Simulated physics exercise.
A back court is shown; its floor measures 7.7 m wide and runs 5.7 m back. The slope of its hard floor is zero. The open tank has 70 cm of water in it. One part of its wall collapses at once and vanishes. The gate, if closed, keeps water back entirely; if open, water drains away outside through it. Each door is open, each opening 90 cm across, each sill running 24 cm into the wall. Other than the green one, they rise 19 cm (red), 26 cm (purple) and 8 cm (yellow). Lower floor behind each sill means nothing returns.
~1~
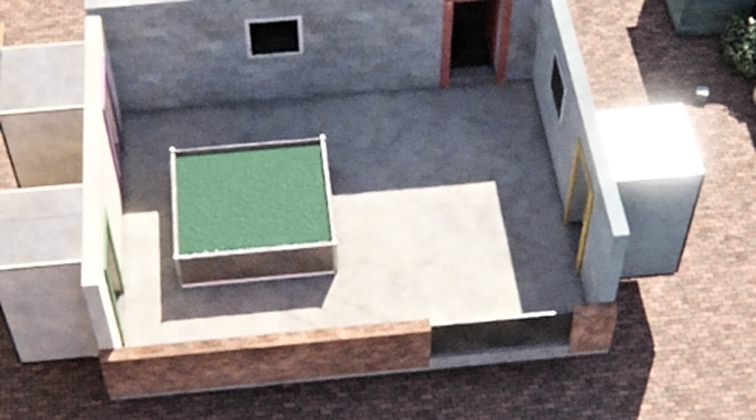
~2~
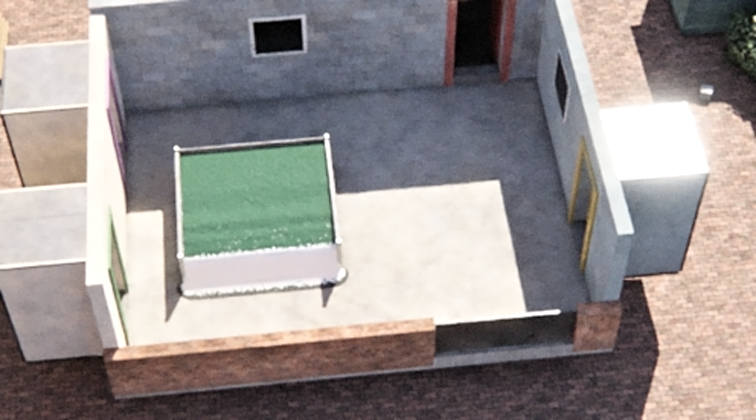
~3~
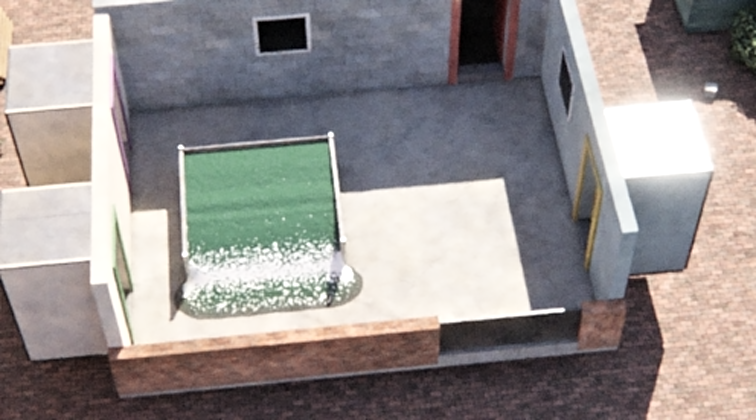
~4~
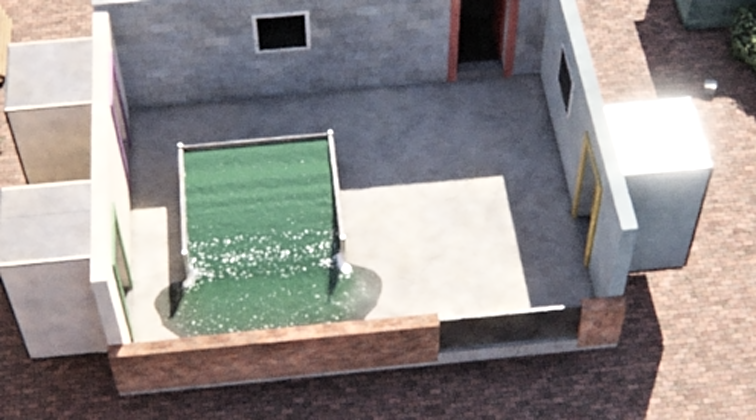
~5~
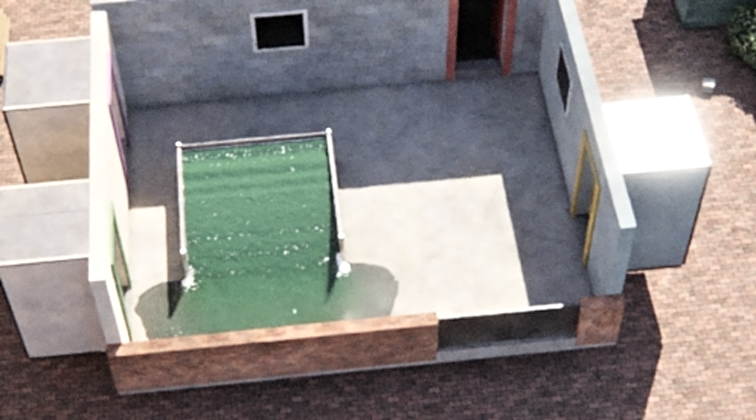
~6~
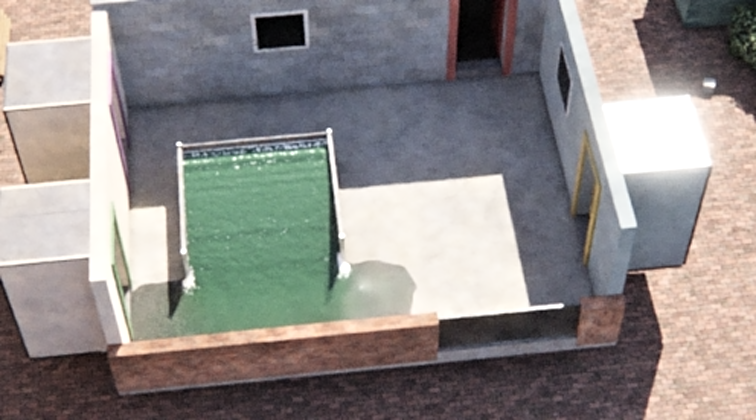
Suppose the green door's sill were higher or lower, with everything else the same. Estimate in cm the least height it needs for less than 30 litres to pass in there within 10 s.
I would say 26 cm.
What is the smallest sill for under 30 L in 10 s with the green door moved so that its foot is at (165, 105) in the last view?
About 27 cm.
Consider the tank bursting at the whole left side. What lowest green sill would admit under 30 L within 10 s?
In that case about 25 cm.
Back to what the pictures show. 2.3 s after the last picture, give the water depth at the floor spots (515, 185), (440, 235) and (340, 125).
Respectively 0 cm, 2 cm and 0 cm.
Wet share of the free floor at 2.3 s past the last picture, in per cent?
Near 55 per cent is wet.
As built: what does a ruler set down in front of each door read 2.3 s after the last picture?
Door by door, in centimetres - red 0, purple 5, green 27, yellow 19.
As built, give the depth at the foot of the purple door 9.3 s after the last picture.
Roughly 6.5 cm deep.
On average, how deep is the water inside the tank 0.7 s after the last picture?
It averages near 38 cm.
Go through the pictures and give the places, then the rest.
The first frame shows the open tank at (252, 199) is whole and still, 70 cm deep; the green door at (114, 280) is dry.
In the second frame, the front is at (189, 295), 0.3 m from the gap at (262, 268); 0.6 m2 of floor is wet, 70 cm left at the back.
In the third frame, water pours out at (267, 267) and has run 0.7 m, to (198, 314); about 13 cm deep outside, 70 cm at the back.
In the fourth frame, the front is at a hidden place, 1.3 m from the gap at (266, 265); 4.0 m2 of floor is wet, 70 cm left at the back.
In the fifth frame, the gap is at (265, 265), the front 1.7 m out at a hidden place; the back of the open tank holds 65 cm.
In the sixth frame, water pours out at (266, 265) and has run 1.8 m, to a hidden place; about 11 cm deep outside, 58 cm at the back; water is at the green door at (121, 275).
Then, 0.7 s after the last picture water covers 20 % of the floor, deepest (54 cm) near (143, 369); 6 cm at the green door, 0 litres in over its 8 cm sill.
Then, 2.3 s after the last picture water covers 55 % of the floor, deepest (39 cm) near (132, 370); 27 cm at the green door, 95 litres in over its 8 cm sill.
Then, 9.3 s after the last picture water covers 100 % of the floor, deepest (14 cm) near (132, 370); 10 cm at the green door, 281 litres in over its 8 cm sill.
At the green door as built, the water peaked near 27 cm, 2.3 s after the last picture.
Run again over the same 10 s with other heights there, 58 litres in over 22 cm, 13 litres over 30 cm. The limit of 30 litres is kept from about 26 cm up.
